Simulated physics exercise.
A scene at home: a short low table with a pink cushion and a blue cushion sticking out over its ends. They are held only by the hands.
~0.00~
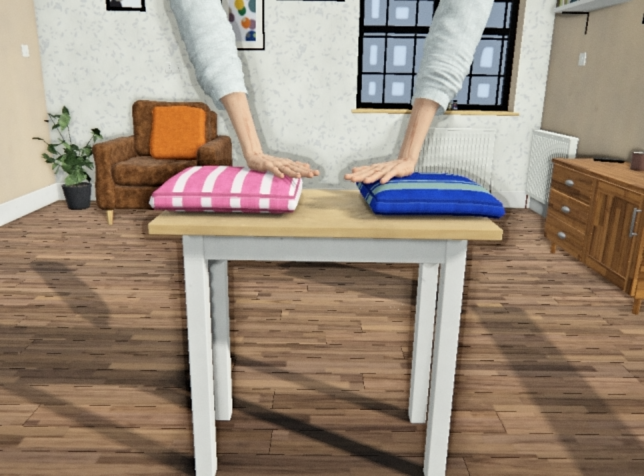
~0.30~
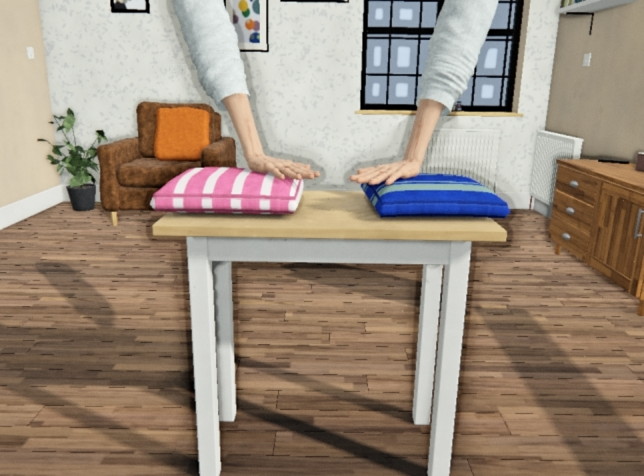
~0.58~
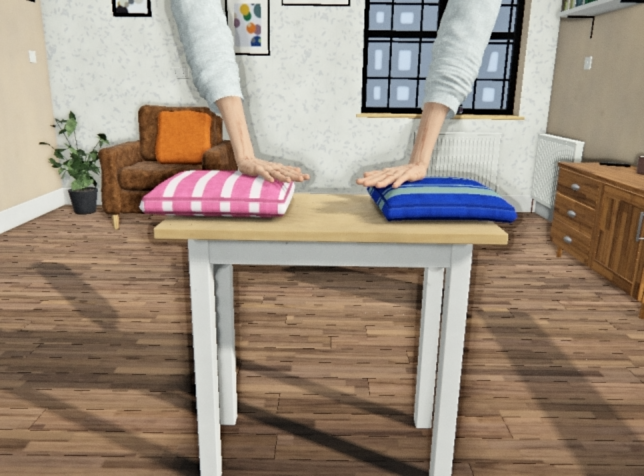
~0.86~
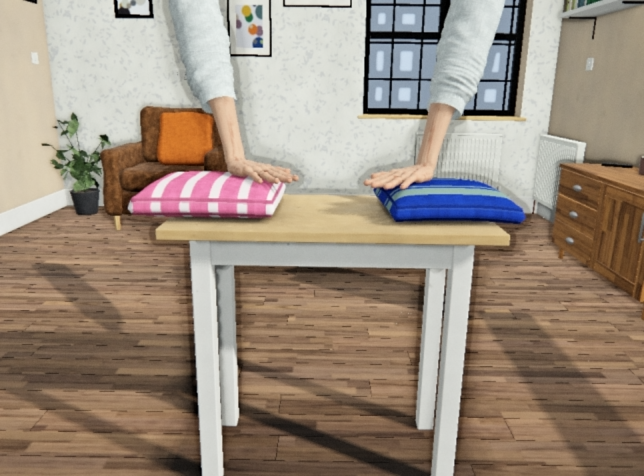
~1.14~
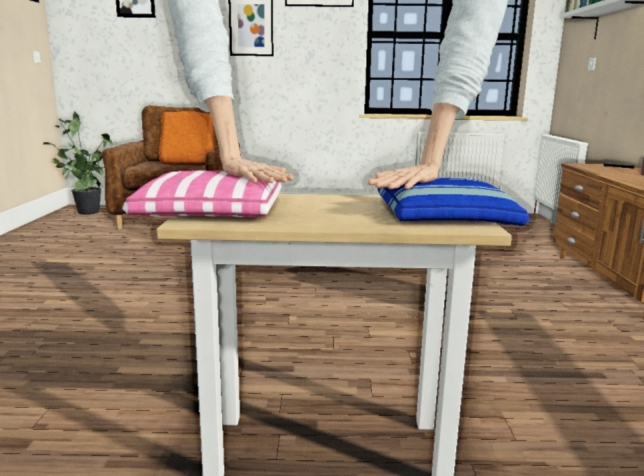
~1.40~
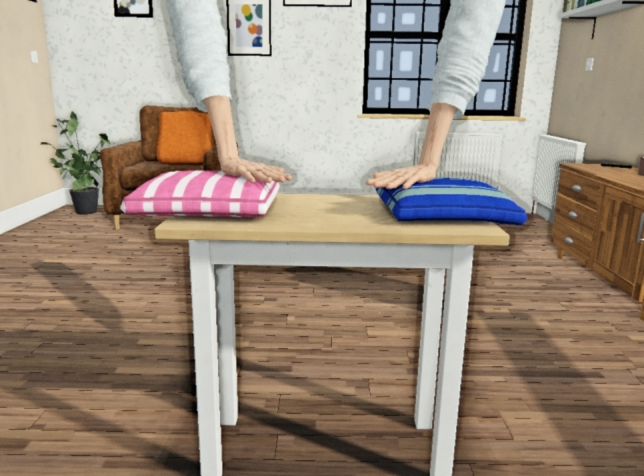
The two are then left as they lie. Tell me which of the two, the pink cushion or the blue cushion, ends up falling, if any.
Outcome by object: Pink cushion: Keeps its spot; blue cushion: Keeps its spot.
After 1.68 s, pink cushion as it was left; blue cushion as it was left.
In the end, pink cushion as it was left; blue cushion as it was left. The pink cushion stays up there and the blue cushion remains on top.
